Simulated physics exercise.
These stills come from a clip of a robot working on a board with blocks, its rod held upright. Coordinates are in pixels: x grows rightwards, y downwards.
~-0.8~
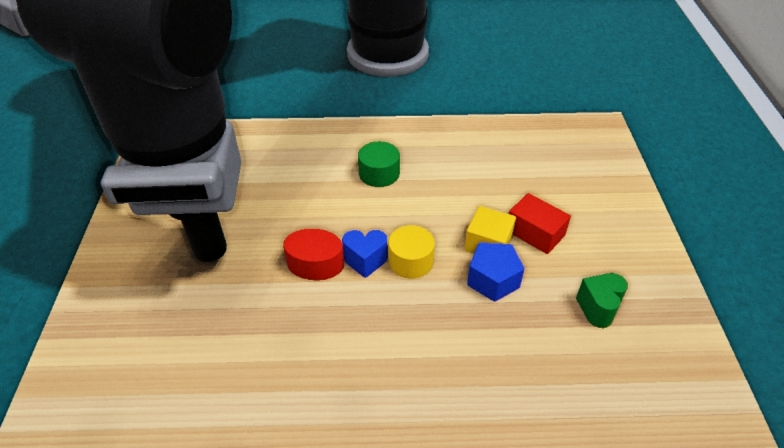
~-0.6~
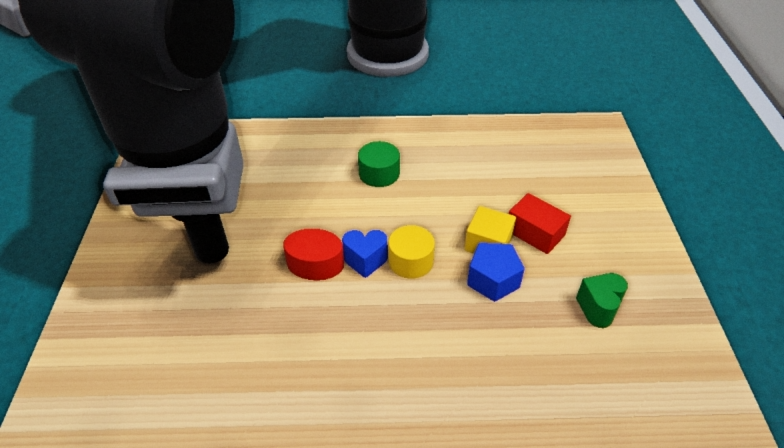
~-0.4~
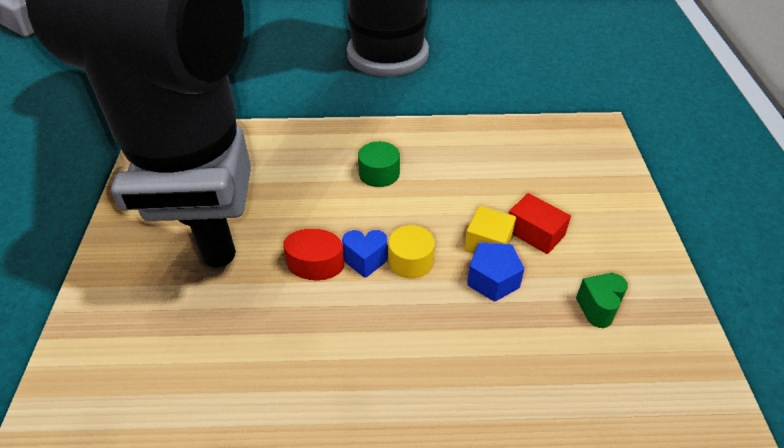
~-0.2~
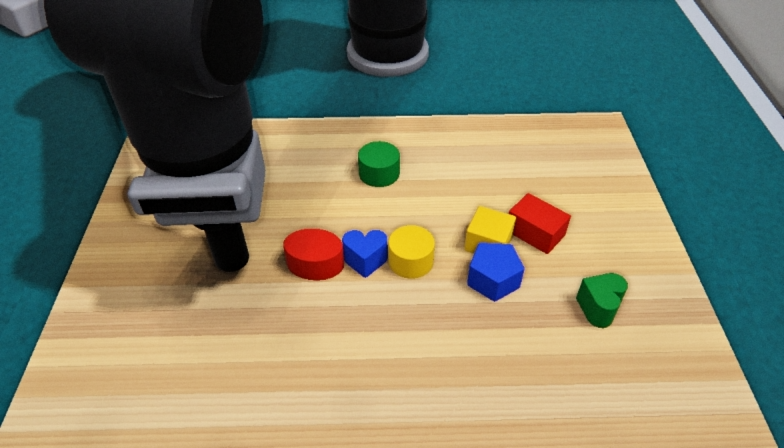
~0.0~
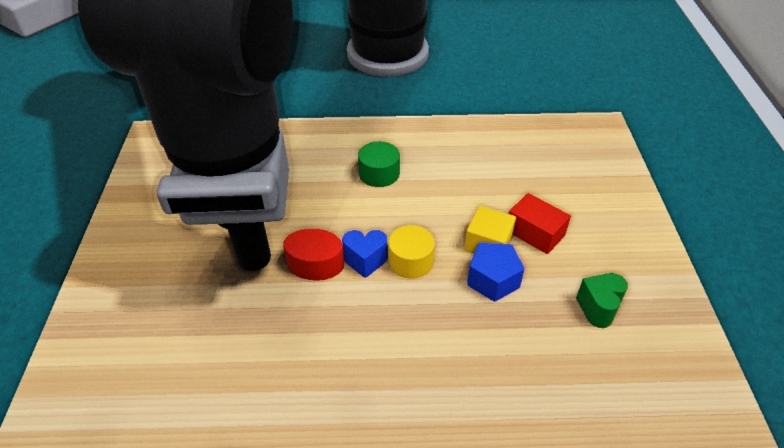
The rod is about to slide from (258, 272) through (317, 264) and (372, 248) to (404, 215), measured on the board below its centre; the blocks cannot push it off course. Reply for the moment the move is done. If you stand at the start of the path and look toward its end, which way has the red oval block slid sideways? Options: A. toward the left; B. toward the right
That would be B.
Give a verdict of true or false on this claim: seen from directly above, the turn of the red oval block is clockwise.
My answer: True.
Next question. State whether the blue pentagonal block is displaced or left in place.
Well, the blue pentagonal block shifts from its place.
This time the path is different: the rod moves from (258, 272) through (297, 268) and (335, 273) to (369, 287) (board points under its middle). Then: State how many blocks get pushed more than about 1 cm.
When the path ends, I think you'll find three or more blocks out of place by more than 1 cm.
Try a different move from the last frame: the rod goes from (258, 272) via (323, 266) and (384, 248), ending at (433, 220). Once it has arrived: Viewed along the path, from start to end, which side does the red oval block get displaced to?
It goes left.
What follows on the original path. One third of the way, rod at (317, 251); red oval block at (361, 237); blue heart block at (411, 230); yellow round block at (449, 241).
Two thirds of the way, rod at (372, 236); red oval block at (416, 223); blue heart block at (452, 208); yellow round block at (459, 244); yellow four-sided block at (495, 222); blue pentagonal block at (502, 263).
At the end, rod at (405, 203); red oval block at (441, 210), turned 55° clockwise; blue heart block at (472, 197); yellow round block at (465, 247); yellow four-sided block at (496, 222); blue pentagonal block at (508, 267).
